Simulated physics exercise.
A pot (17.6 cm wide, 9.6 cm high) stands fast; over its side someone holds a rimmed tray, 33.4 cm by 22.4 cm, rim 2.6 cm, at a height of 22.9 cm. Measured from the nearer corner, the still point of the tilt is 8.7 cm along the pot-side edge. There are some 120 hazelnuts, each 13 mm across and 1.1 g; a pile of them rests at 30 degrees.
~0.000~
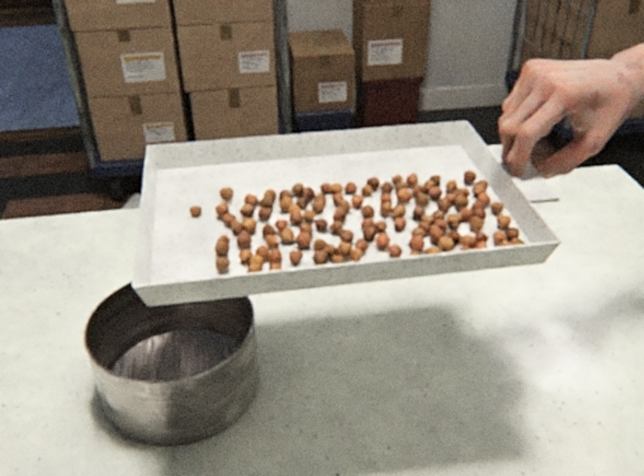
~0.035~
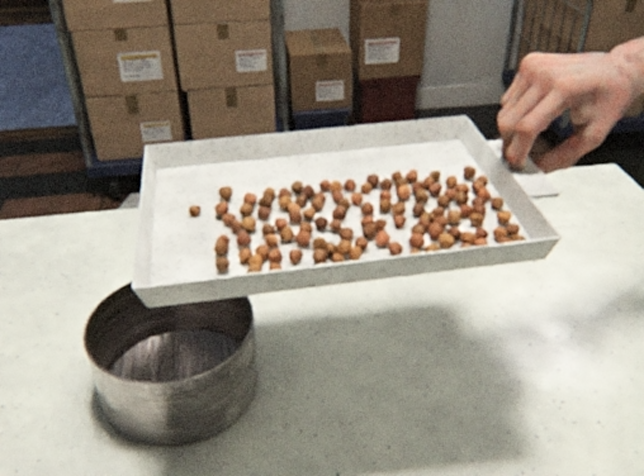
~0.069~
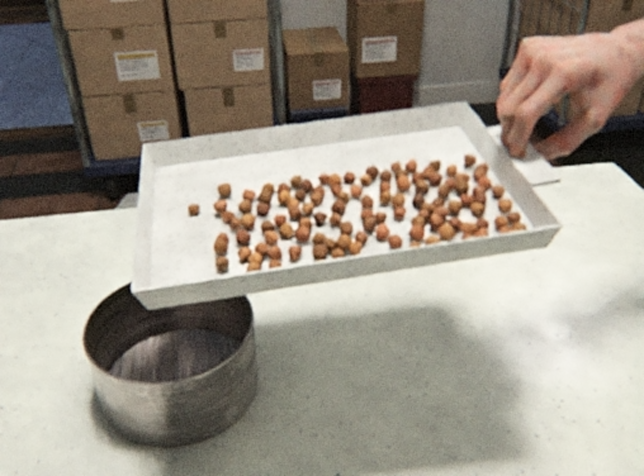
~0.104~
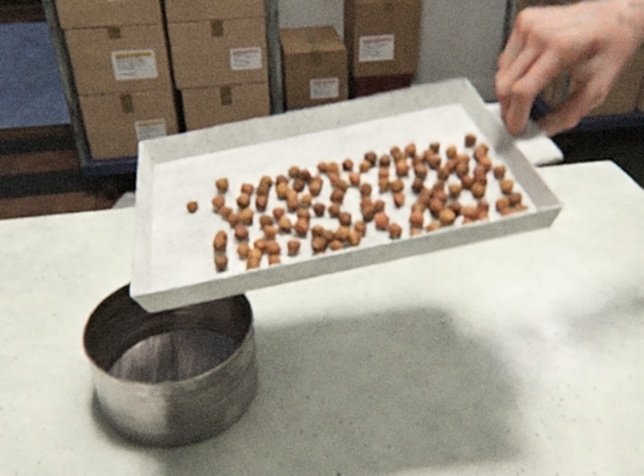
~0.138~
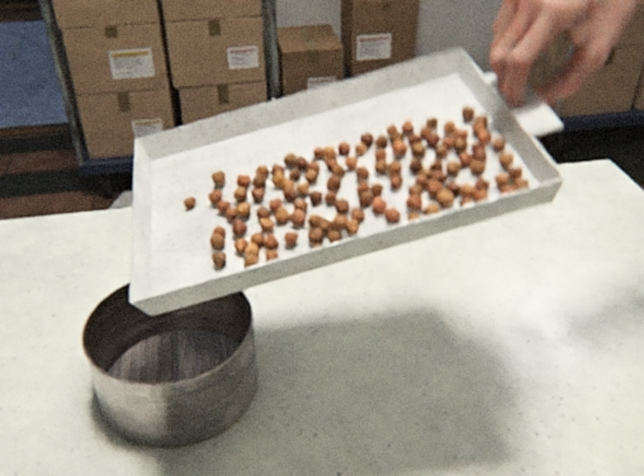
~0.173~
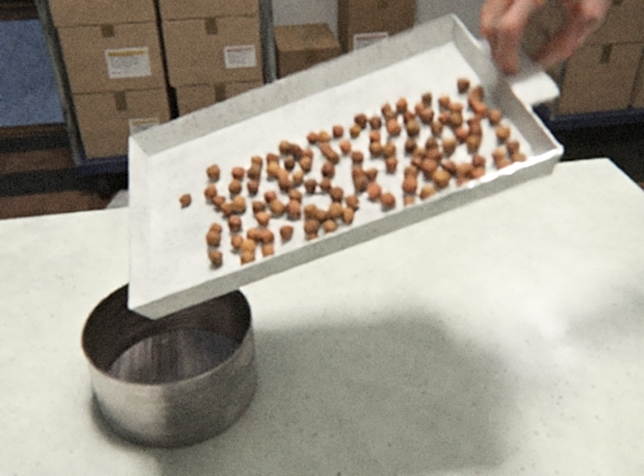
On a pale worktop, a hand raising the right end of a white tray of hazelnuts, its left corner above a metal pot.
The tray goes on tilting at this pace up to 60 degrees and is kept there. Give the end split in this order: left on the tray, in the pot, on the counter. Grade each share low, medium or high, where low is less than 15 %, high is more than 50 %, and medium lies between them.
Shares - tray: Medium, pot: Low, counter: High.
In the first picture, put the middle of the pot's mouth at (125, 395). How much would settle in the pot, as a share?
Share in pot at that spot: Some 35 in a hundred.
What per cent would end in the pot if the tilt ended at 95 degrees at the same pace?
Estimated share: About 0 %.
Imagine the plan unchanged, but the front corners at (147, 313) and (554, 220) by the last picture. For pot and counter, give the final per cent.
Pot 0; counter 30.
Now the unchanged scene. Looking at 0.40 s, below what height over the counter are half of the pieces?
I'd say near 34 cm.
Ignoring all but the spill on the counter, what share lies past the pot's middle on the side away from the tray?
Near 100 in a hundred.
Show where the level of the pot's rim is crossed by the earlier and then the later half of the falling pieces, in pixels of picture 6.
First near (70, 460), later near (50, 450).
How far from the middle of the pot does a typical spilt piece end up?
About 30 cm.
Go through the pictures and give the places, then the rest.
The first frame shows tray tilt 0 degrees, front corners at (143, 280) and (549, 238); middle of the pieces at (367, 225); pot at (171, 321).
The second frame shows tray tilt 1 degrees, front corners at (143, 281) and (550, 233); middle of the pieces at (367, 223).
The third frame shows tray tilt 3 degrees, front corners at (142, 284) and (551, 222), lowest corner left front; middle of the pieces at (367, 216).
The fourth frame shows tray tilt 8 degrees, front corners at (141, 288) and (553, 202), lowest corner left front; middle of the pieces at (366, 204).
The fifth frame shows tray tilt 13 degrees, front corners at (139, 293) and (553, 176), lowest corner left front; middle of the pieces at (363, 189).
The sixth frame shows tray tilt 19 degrees, front corners at (138, 298) and (549, 148), lowest corner left front; middle of the pieces at (357, 174); pot at (168, 322). The tray's pace is about 165 degrees a second.
Then, at 0.31 s, tilt 42 degrees; the tray holds 100 %, the pot 0 %.
After 0.40 s, tilt 56 degrees; the tray holds 100 %, the pot 0 %.
Then, at 0.63 s, tilt 60 degrees; the tray holds 60 %, the pot 0 %.
In the end, at 2.1 s, tray 40 %, pot 0 %, counter 60 %.
